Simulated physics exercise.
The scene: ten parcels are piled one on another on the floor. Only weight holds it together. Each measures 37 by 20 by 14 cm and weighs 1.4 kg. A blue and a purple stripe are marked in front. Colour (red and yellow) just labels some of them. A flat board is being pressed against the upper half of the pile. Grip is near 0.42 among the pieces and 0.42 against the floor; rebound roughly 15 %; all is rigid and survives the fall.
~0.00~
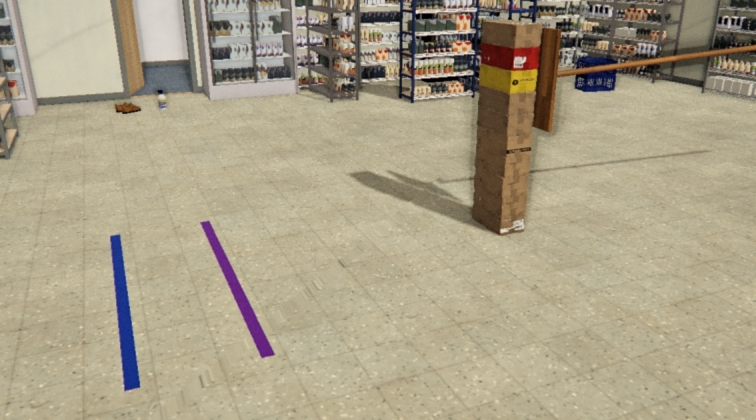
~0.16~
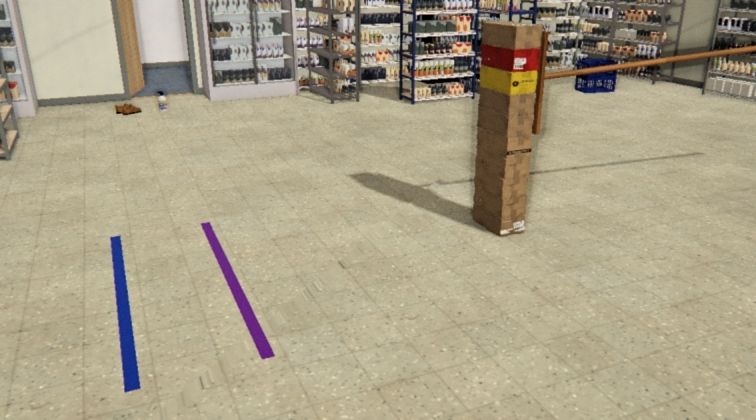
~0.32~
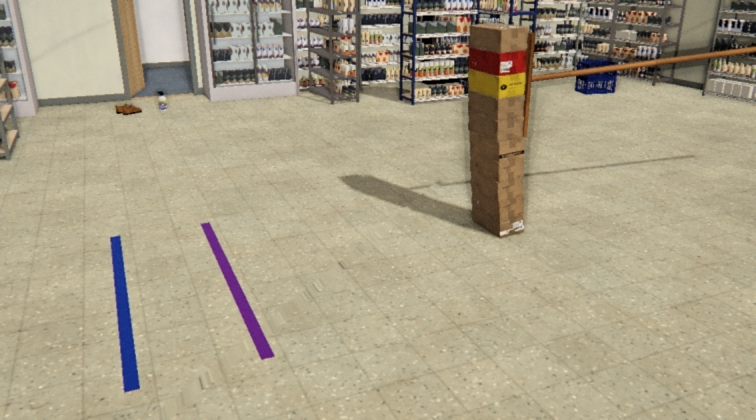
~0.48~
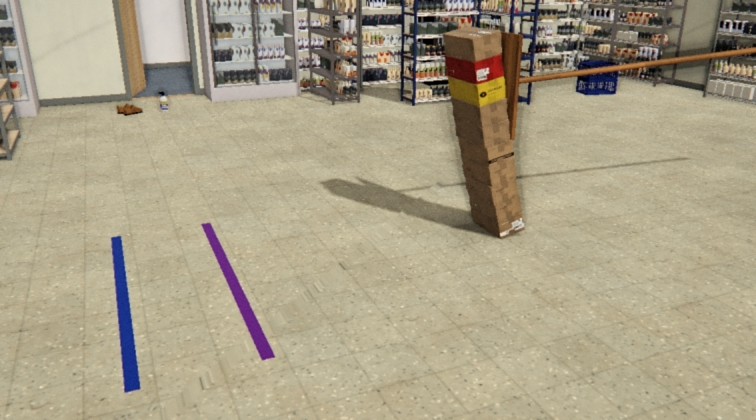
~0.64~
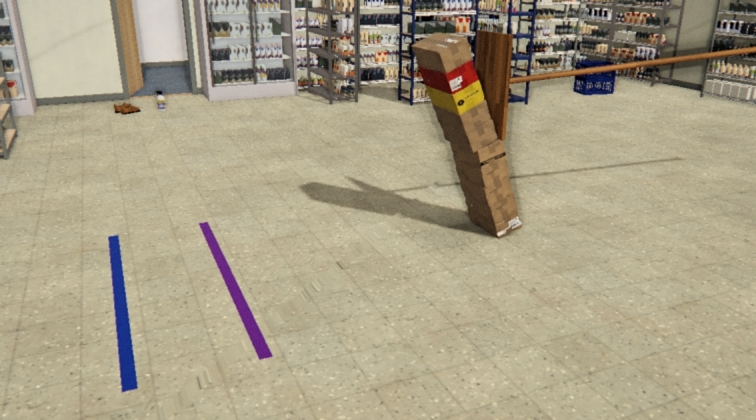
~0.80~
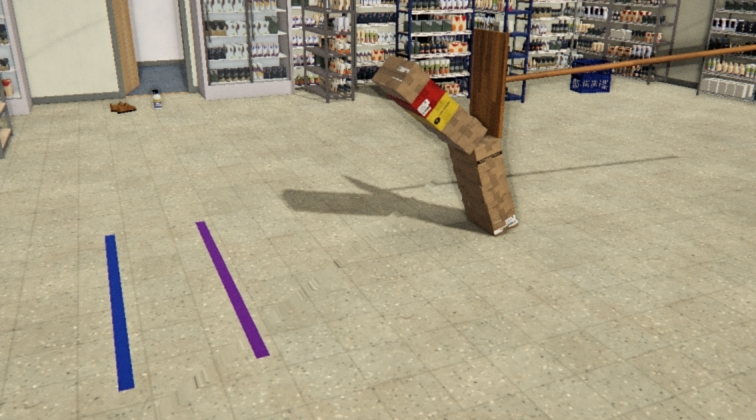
In a store with stocked shelves, a flat wooden board on a long pole presses leftward into a tall stack of brown parcels, and the stack leans left, its upper part bending over farther while the base remains on the floor.
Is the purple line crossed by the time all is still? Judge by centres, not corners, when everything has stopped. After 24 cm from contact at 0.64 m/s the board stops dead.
Here nothing gets past the purple line.
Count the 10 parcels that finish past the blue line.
It comes to 0.
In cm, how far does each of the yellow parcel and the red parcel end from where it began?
Moved: Yellow 130, red 155.
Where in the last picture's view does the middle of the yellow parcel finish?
Around (383, 234).
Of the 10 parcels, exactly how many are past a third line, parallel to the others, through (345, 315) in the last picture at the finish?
The count is 0.
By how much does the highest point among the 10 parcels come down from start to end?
About 70 cm.
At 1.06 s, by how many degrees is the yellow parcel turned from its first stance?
About 100°.
Around 0.86 s, none of the 10 parcels past the purple line, 10 disturbed; yellow parcel tipped 62°, 22 cm lower; red parcel tipped 61°, 29 cm lower.
Around 0.94 s, none of the 10 parcels past the purple line, 10 disturbed; yellow parcel on its side; red parcel on its side.
Finally (2.0 s), none of the 10 parcels past the purple line, 10 disturbed; red parcel on its side; yellow parcel on its side. The farthest middle lies 60 cm short of that line. Seen by the last camera, middles, red parcel near (353, 240), yellow parcel near (383, 234).
